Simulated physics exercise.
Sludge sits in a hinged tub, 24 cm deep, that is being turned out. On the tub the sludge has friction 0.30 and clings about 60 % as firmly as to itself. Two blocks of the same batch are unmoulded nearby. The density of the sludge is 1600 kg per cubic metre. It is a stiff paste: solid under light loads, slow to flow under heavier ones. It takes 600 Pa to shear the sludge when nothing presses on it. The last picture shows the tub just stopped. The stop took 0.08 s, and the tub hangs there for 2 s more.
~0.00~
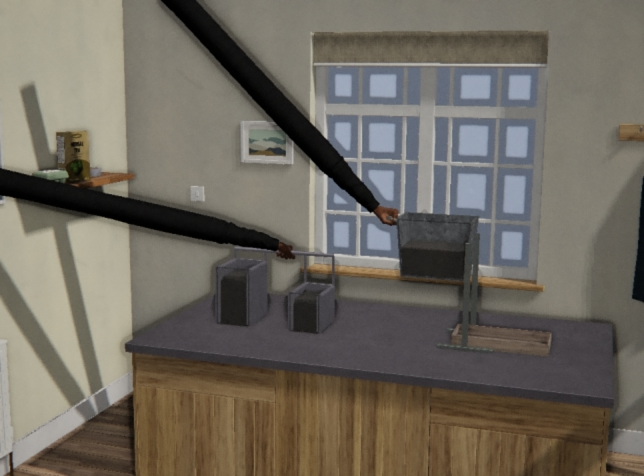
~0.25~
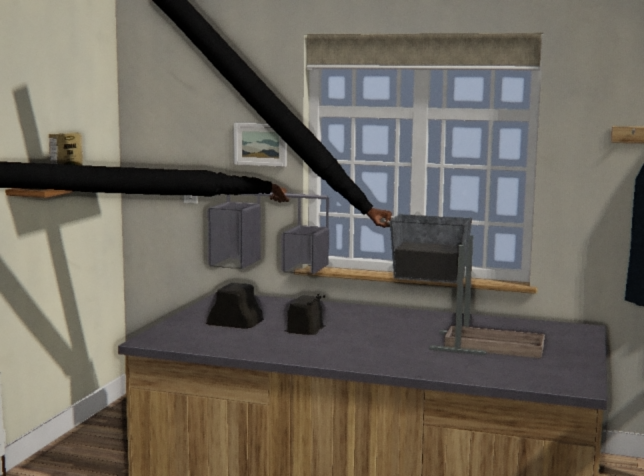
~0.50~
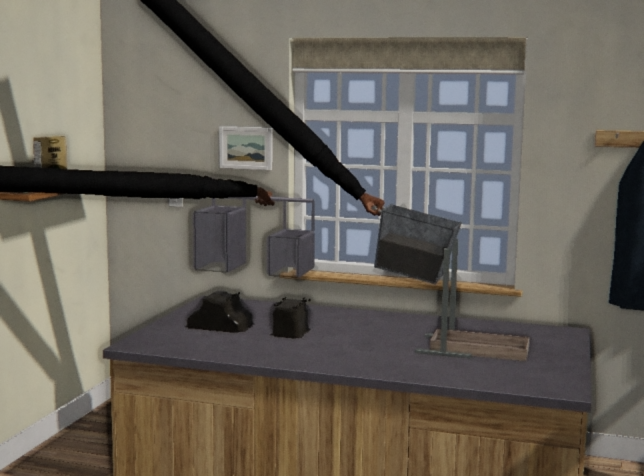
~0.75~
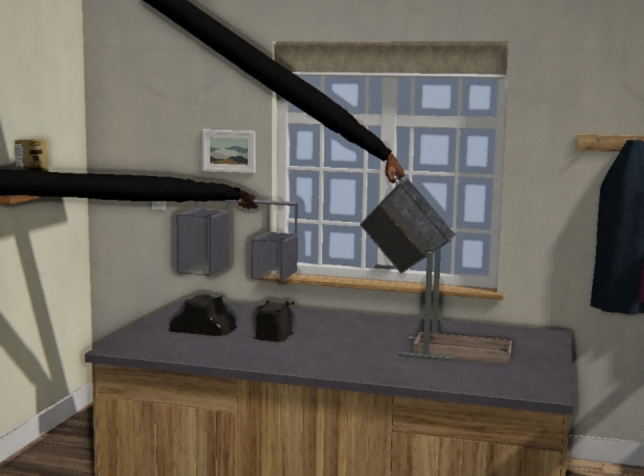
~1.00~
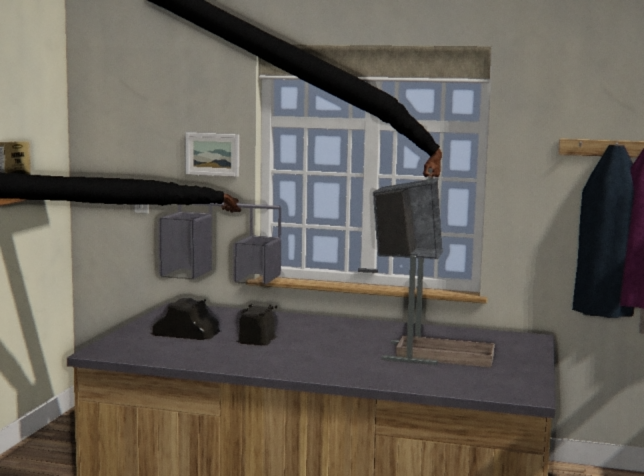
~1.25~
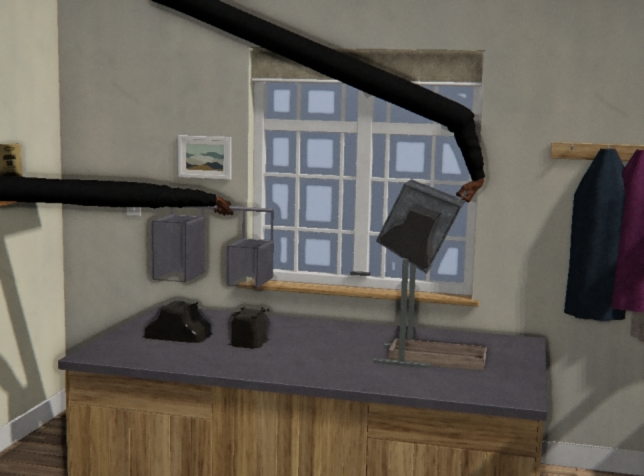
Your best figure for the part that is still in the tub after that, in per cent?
Close to 0 per cent.
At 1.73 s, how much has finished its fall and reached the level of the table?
Some 100 per cent.
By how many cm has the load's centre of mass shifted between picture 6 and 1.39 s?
Roughly 13 cm.
After 1.39 s, the tub is at 114 degrees and holds 50 %.
After 1.56 s, the tub is at 114 degrees and holds 0 %.
After 1.73 s, the tub is at 114 degrees and holds 0 %.
After 1.90 s, the tub is at 114 degrees and holds 0 %.
After 3.25 s, the tub is at 114 degrees and holds 0 %.
